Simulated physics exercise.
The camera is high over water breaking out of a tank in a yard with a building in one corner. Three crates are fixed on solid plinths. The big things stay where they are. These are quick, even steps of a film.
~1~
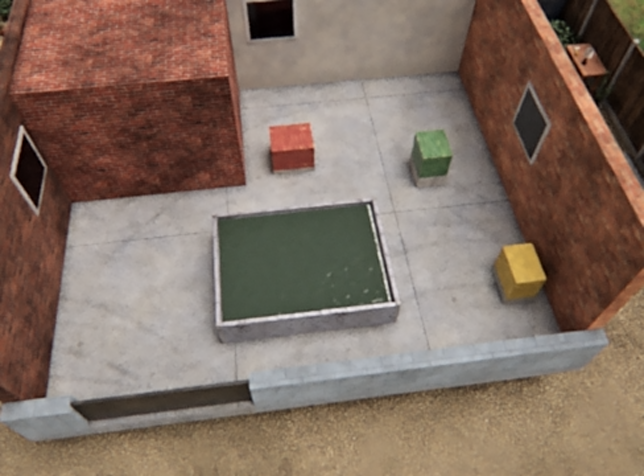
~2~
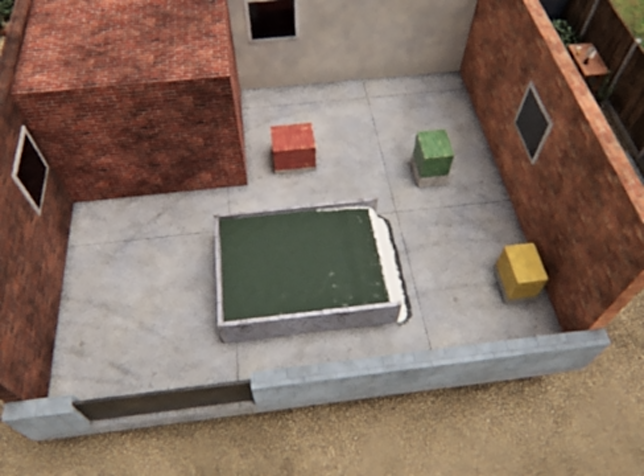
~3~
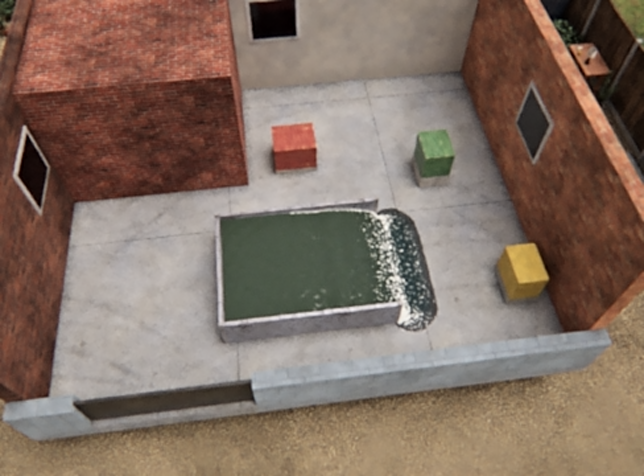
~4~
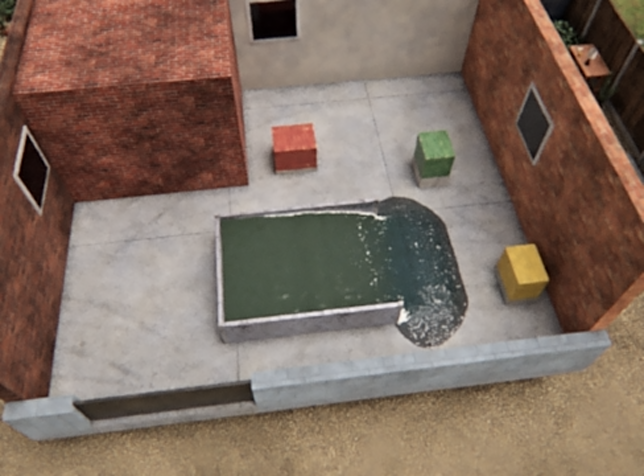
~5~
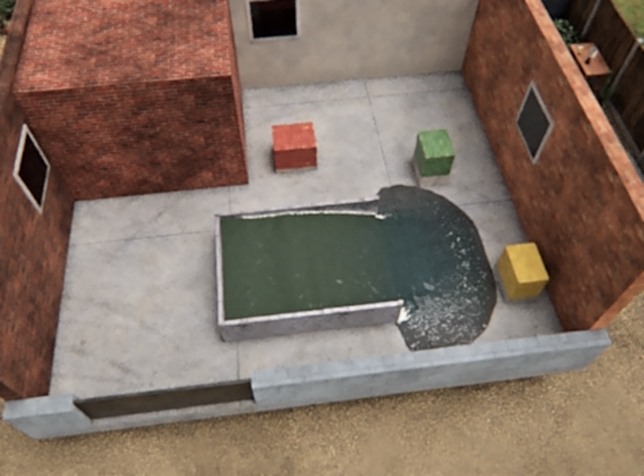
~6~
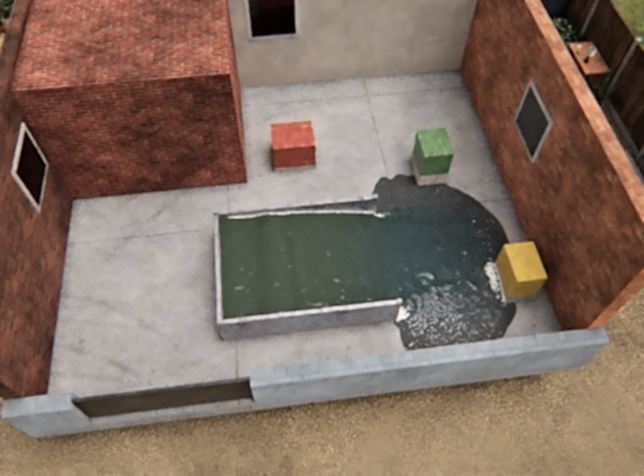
Dark water pours from the right side of a tank and spreads to the yellow block.
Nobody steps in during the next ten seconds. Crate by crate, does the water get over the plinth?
One by one: The green crate keeps dry; the yellow crate is soaked; the red crate is soaked.
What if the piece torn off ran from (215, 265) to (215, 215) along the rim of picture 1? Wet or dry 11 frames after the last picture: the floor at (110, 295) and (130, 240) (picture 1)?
In turn: Under water, under water.
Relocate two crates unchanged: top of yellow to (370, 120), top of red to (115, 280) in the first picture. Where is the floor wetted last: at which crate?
It is the crate marked red.
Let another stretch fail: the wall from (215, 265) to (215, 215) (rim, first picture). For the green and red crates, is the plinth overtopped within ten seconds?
One by one: The green crate escapes it; the red crate keeps dry.
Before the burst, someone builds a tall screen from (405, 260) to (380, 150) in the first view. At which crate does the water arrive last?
The green crate.
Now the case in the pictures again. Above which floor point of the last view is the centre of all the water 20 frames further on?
I would point to (424, 242).
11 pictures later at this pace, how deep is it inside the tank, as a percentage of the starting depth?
About 46 per cent.
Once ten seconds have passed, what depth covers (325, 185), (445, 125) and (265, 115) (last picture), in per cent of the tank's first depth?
In that order: 10, 12 and 20 per cent.
A moment on, water covers 25 % of the floor; the green crate water round its plinth, the yellow crate water round its plinth, the red crate not reached.
Next, water covers 30 % of the floor; the green crate water round its plinth, the yellow crate water round its plinth, the red crate not reached.
Then, water covers 40 % of the floor; the green crate water round its plinth, the yellow crate water round its plinth, the red crate not reached.
Later, water covers 75 % of the floor; the green crate water round its plinth, the yellow crate water round its plinth, the red crate water round its plinth.
In the end, water covers 95 % of the floor; the green crate stayed above the water, the yellow crate was topped, the red crate was topped.
